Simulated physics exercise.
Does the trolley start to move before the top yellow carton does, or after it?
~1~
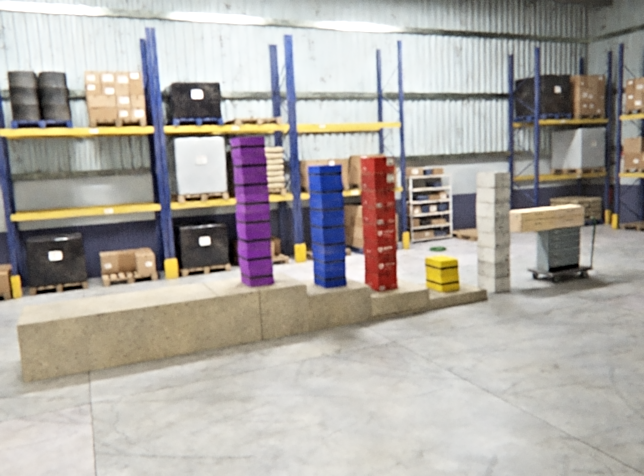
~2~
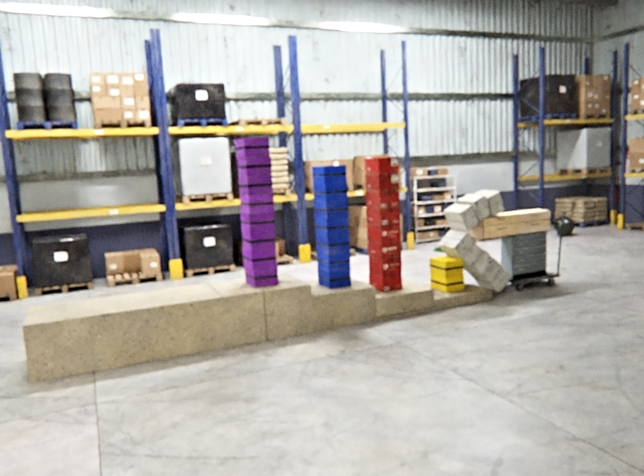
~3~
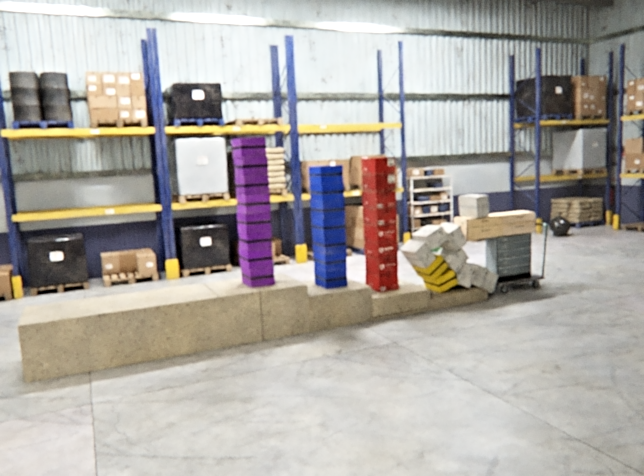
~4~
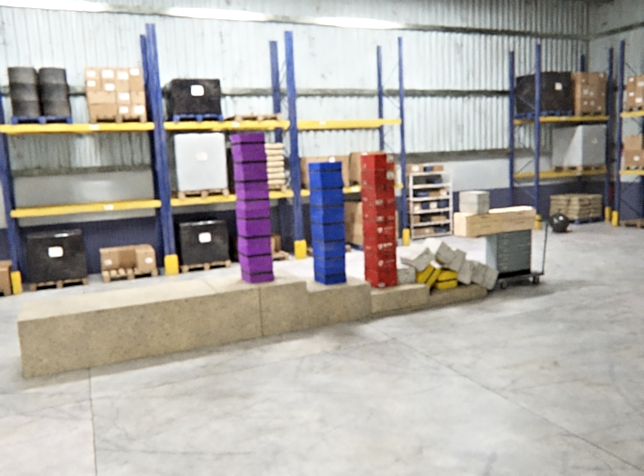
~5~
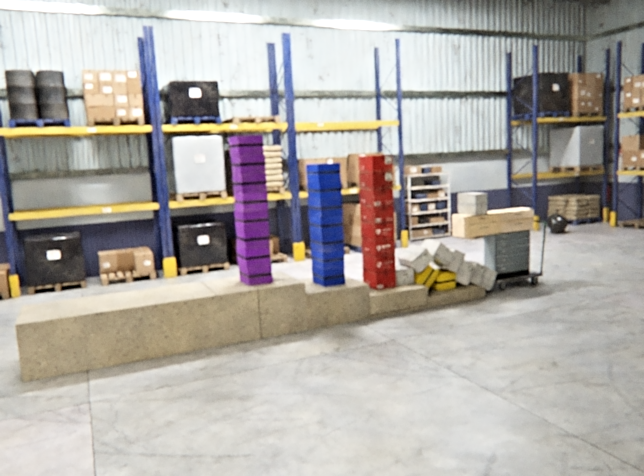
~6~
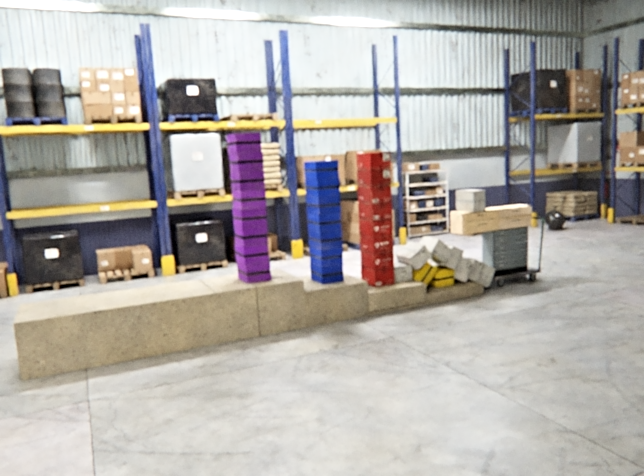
The trolley starts to move before the top yellow carton. The yellow carton shifts only later, once the pale cartons come down on it.
